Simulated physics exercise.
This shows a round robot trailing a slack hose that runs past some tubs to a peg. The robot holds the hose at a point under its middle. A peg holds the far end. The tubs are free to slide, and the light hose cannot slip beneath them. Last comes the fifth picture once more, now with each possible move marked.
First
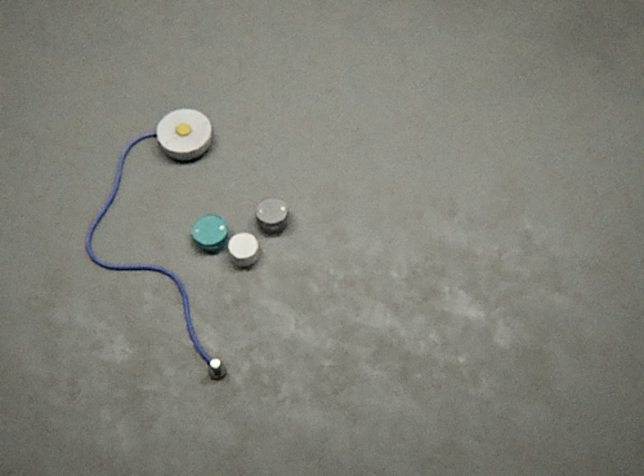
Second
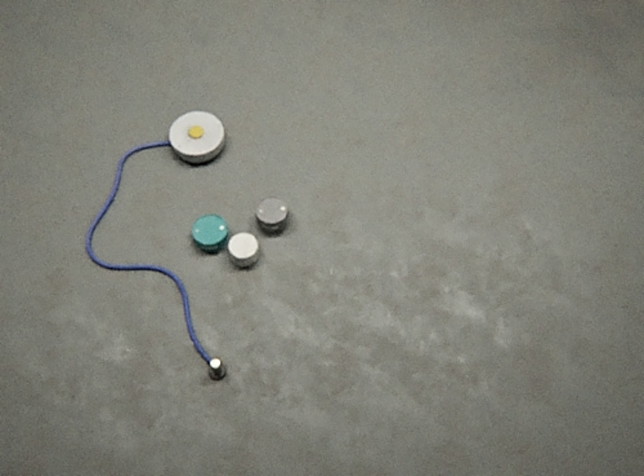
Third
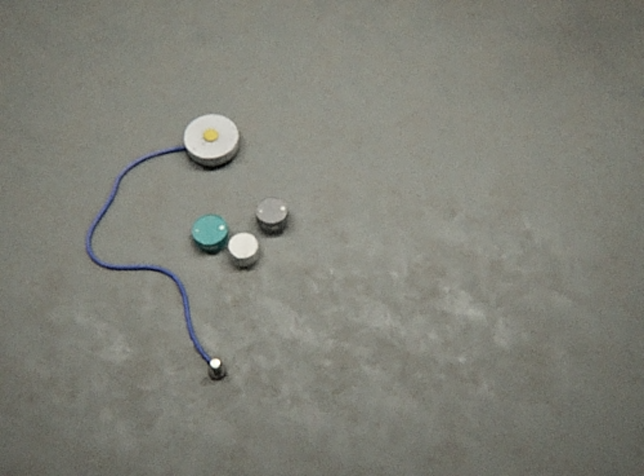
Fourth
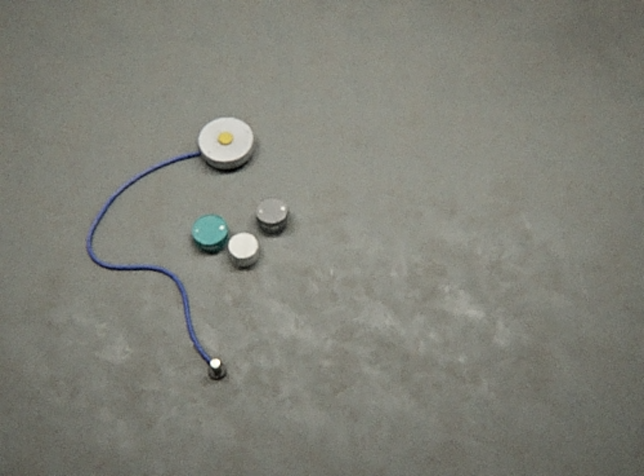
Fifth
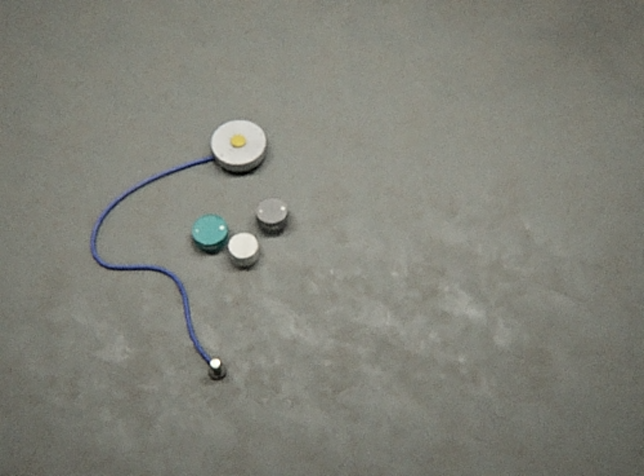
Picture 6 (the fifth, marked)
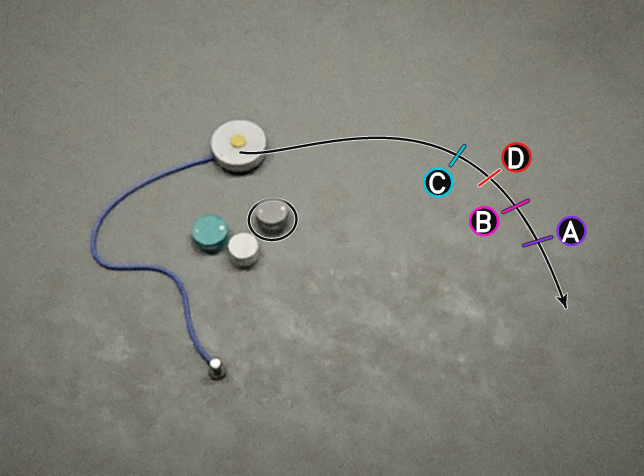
White disc with a yellow centre sliding slowly right, drawing one end of a curving blue cord past three still tubs.
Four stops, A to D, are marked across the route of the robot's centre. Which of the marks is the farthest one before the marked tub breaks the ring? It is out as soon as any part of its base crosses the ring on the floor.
It should halt at C.
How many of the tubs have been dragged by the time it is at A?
Three.
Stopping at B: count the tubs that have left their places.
Three.
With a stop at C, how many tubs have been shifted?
Two.
On the copy, A at (538, 241); B at (516, 206); C at (457, 156); D at (490, 178); the ring at (273, 219); the route from (240, 152) via (448, 151) to (566, 308).
On C. First, robot (316, 138); grey tub (272, 215).
Then, robot (395, 133); grey tub (272, 215).
Finally, robot (459, 150); turquoise tub (243, 242); white tub (266, 261); grey tub (272, 215); the grey tub is still in its ring.
By contrast, A drags the ringed tub to (315, 246); B drags the ringed tub to (302, 237); D drags the ringed tub to (289, 228).
